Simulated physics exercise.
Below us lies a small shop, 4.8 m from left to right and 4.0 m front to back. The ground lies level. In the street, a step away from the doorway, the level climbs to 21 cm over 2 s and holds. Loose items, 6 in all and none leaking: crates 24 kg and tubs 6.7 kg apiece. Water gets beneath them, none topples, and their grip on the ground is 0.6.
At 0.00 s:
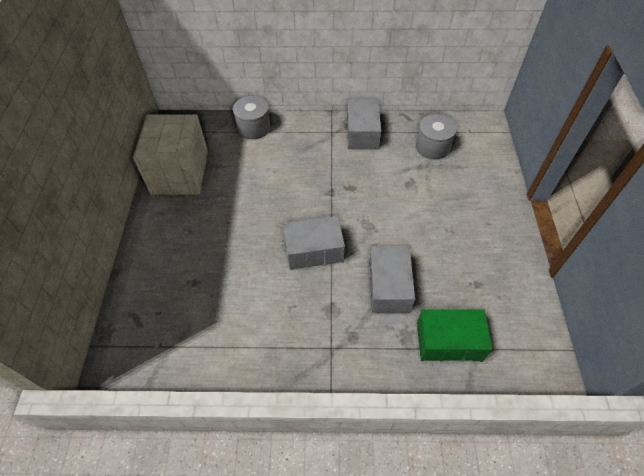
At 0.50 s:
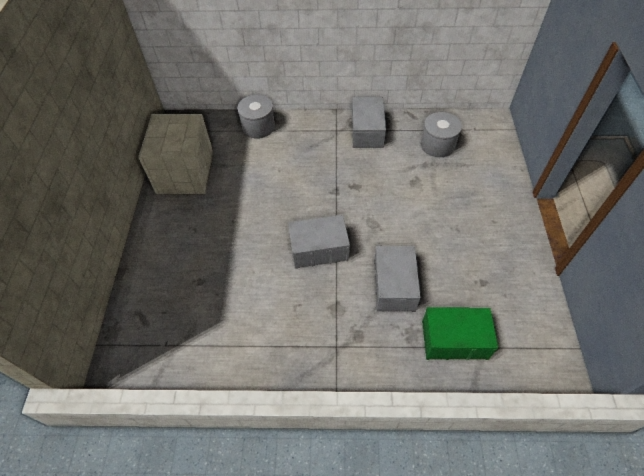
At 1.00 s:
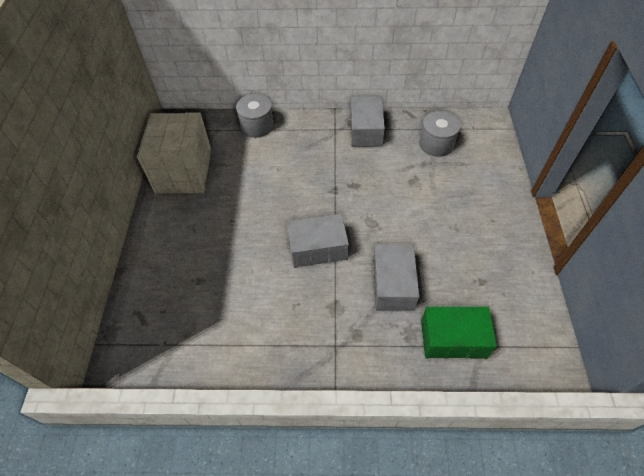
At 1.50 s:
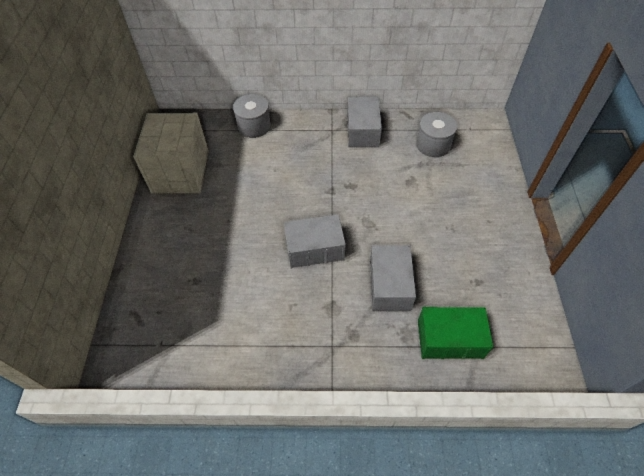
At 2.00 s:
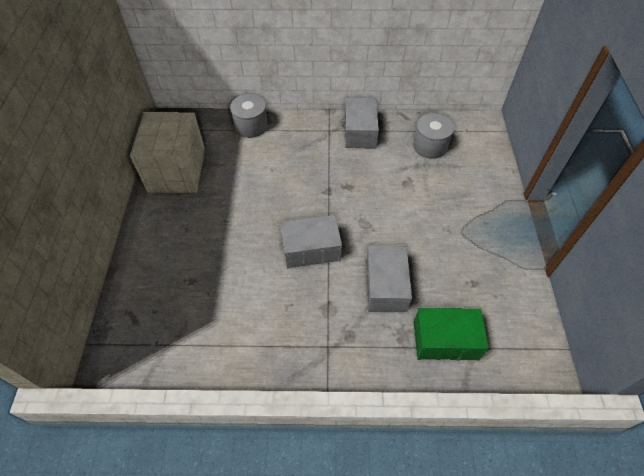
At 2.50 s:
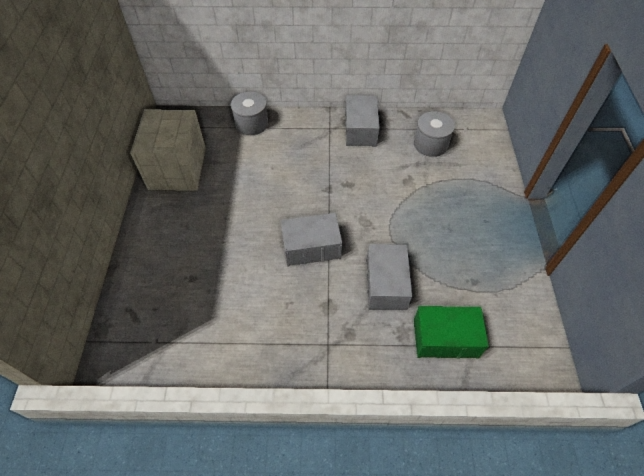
Water covers the street in front of a small shop seen from above, turning the pale paving blue, then slips through the doorway on the right and spreads in a rounded sheet across the level floor. Inside stand a green crate at lower right, grey crates and tubs, and a large beige block at left. None of them shifts, while the camera sways slightly.
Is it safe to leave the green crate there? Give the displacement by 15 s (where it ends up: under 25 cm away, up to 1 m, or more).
The green crate barely shifts.
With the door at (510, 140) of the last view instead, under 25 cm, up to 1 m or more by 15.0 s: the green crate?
In that case the green crate holds its place.
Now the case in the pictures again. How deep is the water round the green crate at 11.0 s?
Roughly 6 cm.
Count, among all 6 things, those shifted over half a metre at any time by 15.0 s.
That makes 2.
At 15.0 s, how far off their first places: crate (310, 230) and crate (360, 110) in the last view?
In that order: 50 cm, 5 cm.
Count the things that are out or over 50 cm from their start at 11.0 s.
1 of them.
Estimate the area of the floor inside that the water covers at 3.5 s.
About 6.5 m2.
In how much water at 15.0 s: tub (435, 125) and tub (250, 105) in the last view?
Roughly 5 and 12 cm.
After 3.5 s the green crate is near (453, 326), 0.0 m from its start, aground; 0 afloat.
After 6.8 s the green crate is near (453, 326), 0.0 m from its start, aground; 1 afloat.
After 11.0 s the green crate is near (453, 326), 0.0 m from its start, aground; 2 afloat.
After 15.0 s the green crate is near (453, 326), 0.0 m from its start, aground; 4 afloat.
